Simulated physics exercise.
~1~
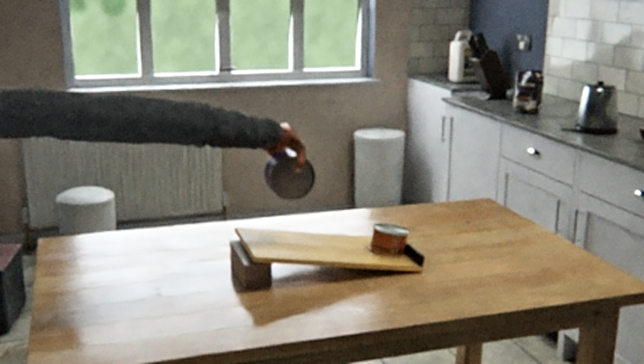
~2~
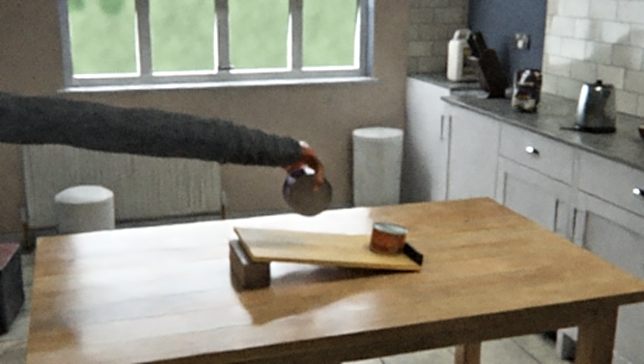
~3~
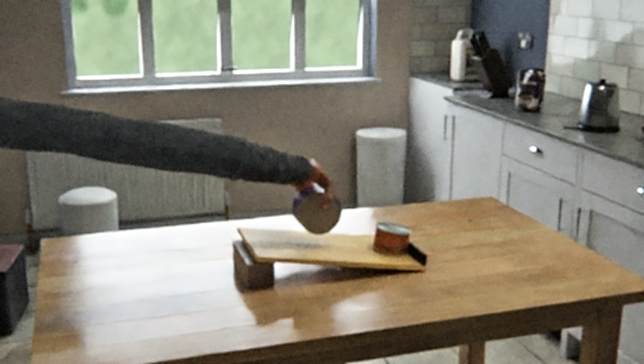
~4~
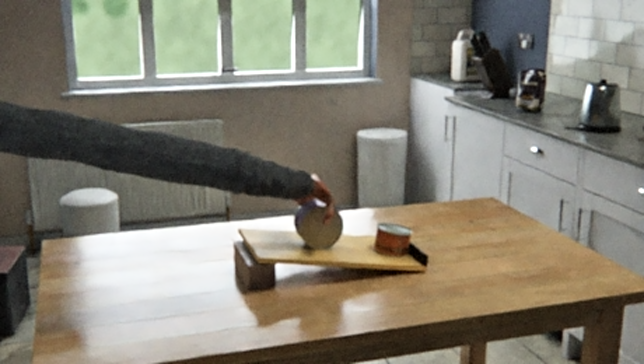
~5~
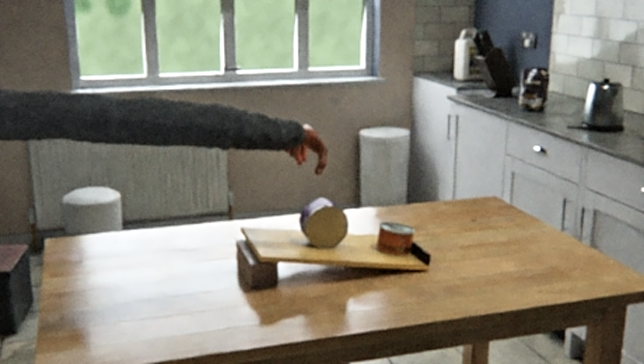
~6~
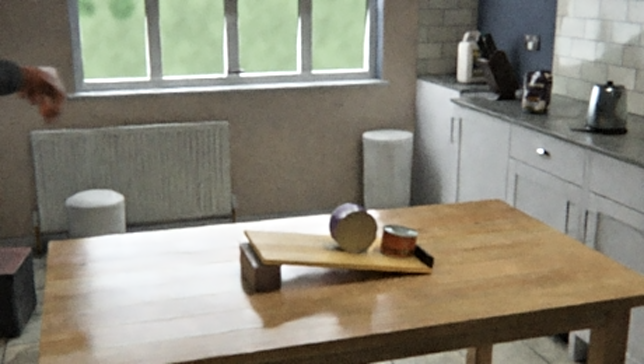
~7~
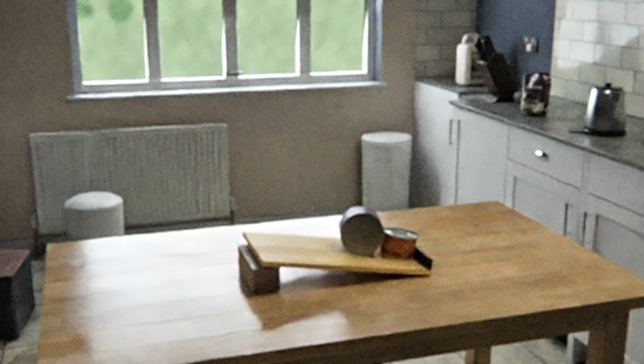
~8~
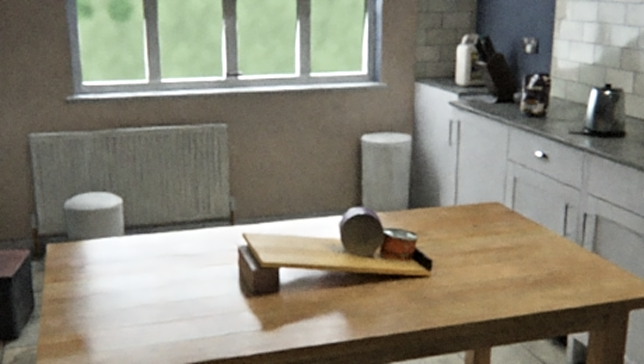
A hand setting a round purple tub on a sloping board, the released tub rolling down to rest against an orange tub.
